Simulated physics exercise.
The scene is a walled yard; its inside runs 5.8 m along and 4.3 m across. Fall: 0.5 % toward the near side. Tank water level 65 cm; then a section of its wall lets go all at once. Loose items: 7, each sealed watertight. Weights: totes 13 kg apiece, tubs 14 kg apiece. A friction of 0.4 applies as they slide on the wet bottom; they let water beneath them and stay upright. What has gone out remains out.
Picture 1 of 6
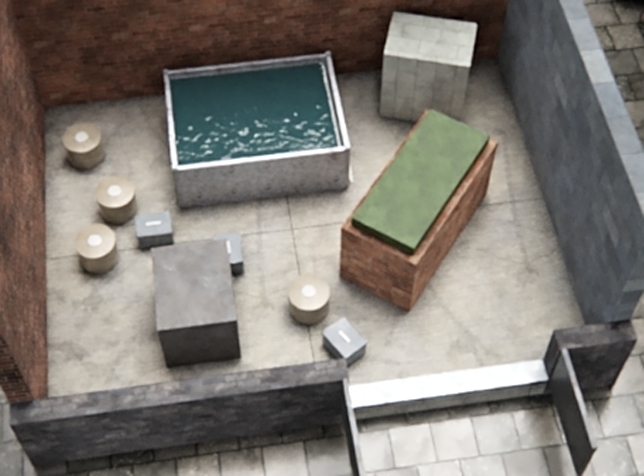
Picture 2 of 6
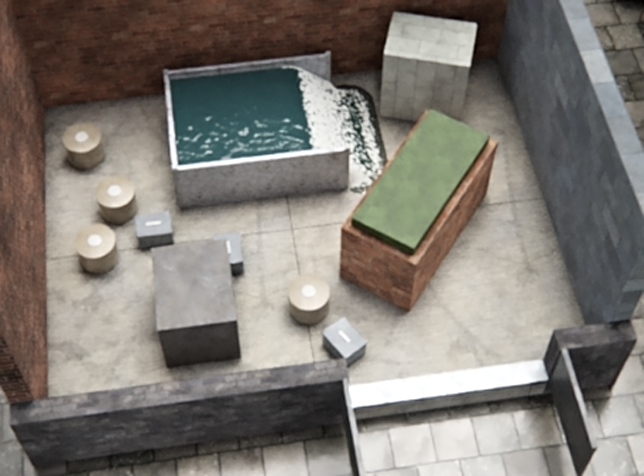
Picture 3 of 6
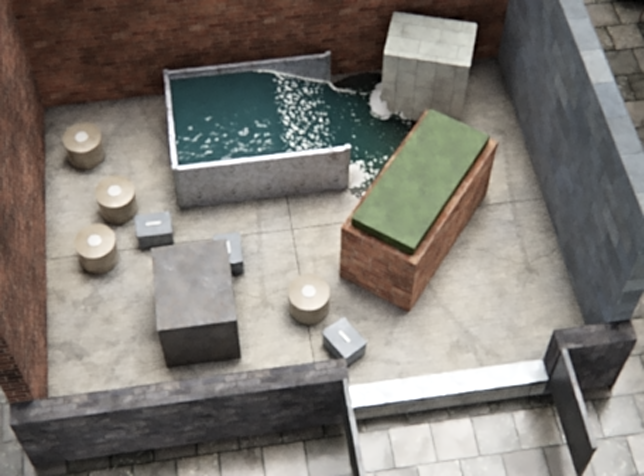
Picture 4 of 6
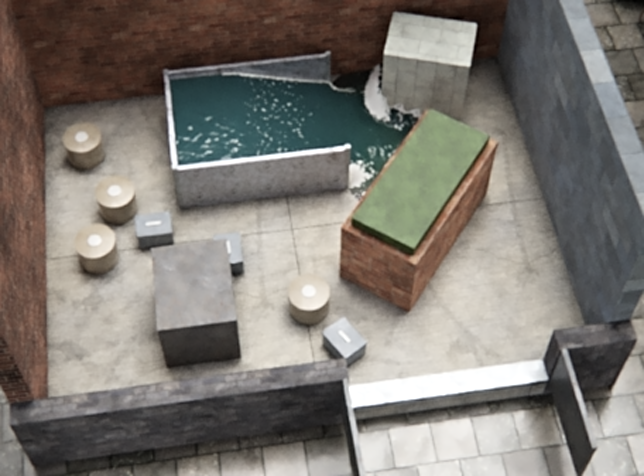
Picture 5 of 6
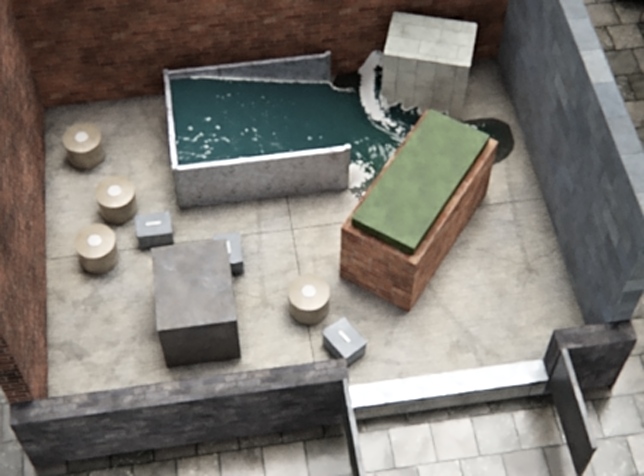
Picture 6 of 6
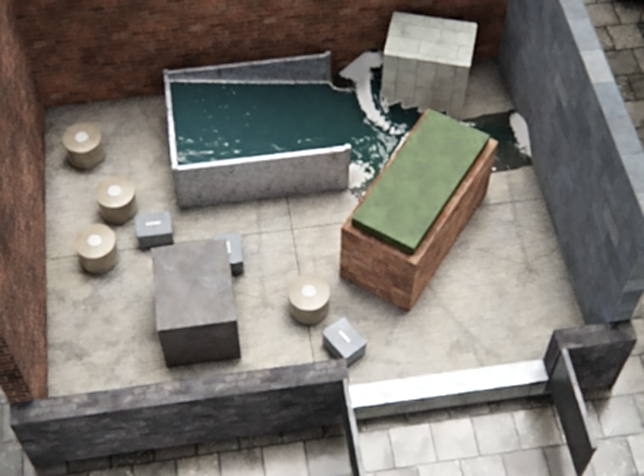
Dark green water pours from the tank's open right side and spreads between the blocks.
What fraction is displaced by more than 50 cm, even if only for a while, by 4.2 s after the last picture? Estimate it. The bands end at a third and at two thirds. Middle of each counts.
I predict the proportion will never get to a third.
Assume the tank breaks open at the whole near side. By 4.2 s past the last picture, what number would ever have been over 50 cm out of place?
The answer would then be 6.
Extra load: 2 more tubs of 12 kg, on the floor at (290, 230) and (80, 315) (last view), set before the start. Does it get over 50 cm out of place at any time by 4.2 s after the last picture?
In that order: More, less.
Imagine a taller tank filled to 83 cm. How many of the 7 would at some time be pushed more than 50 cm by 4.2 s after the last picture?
Under that setup the answer is 2.
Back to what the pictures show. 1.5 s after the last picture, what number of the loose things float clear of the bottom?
The count is 0.
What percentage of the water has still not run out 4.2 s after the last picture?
Around 86 % of the water.
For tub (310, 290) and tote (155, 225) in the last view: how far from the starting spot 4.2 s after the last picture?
0 cm and 0 cm.
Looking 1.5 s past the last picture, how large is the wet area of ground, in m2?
Wet: Near 13 m2.
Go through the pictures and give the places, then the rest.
The first frame shows a tote at (344, 337) rests on the ground; a tote at (228, 248), on the bottom; 2.7 m2 under water; 0 of 7 have shifted.
The second frame shows a tote at (344, 337) rests on the ground; a tote at (228, 248), on the bottom; 3.5 m2 under water; 0 of 7 have shifted.
The third frame shows a tote at (344, 337) rests on the ground; a tote at (228, 248), on the bottom; water covers 4.2 m2; 0 of 7 have shifted.
The fourth frame shows a tote at (344, 337), on the bottom; a tote at (228, 248) rests on the ground; 4.6 m2 under water; 0 of 7 have shifted.
The fifth frame shows a tote at (344, 337) rests on the ground; a tote at (228, 248) rests on the ground; 5.0 m2 under water; 0 of 7 have shifted.
The sixth frame shows a tote at (344, 337) rests on the ground; a tote at (228, 248), on the bottom; water covers 5.4 m2; 0 of 7 have shifted.
Then, 0.4 s after the last picture 0 of 7 are over 50 cm from their spots; 0 afloat.
Then, 1.5 s after the last picture 0 of 7 are over 50 cm from their spots; 0 afloat.
Then, 2.8 s after the last picture 0 of 7 are over 50 cm from their spots; 0 afloat.
Then, 4.2 s after the last picture 0 of 7 are over 50 cm from their spots, and 0 have been at some point; 0 afloat.
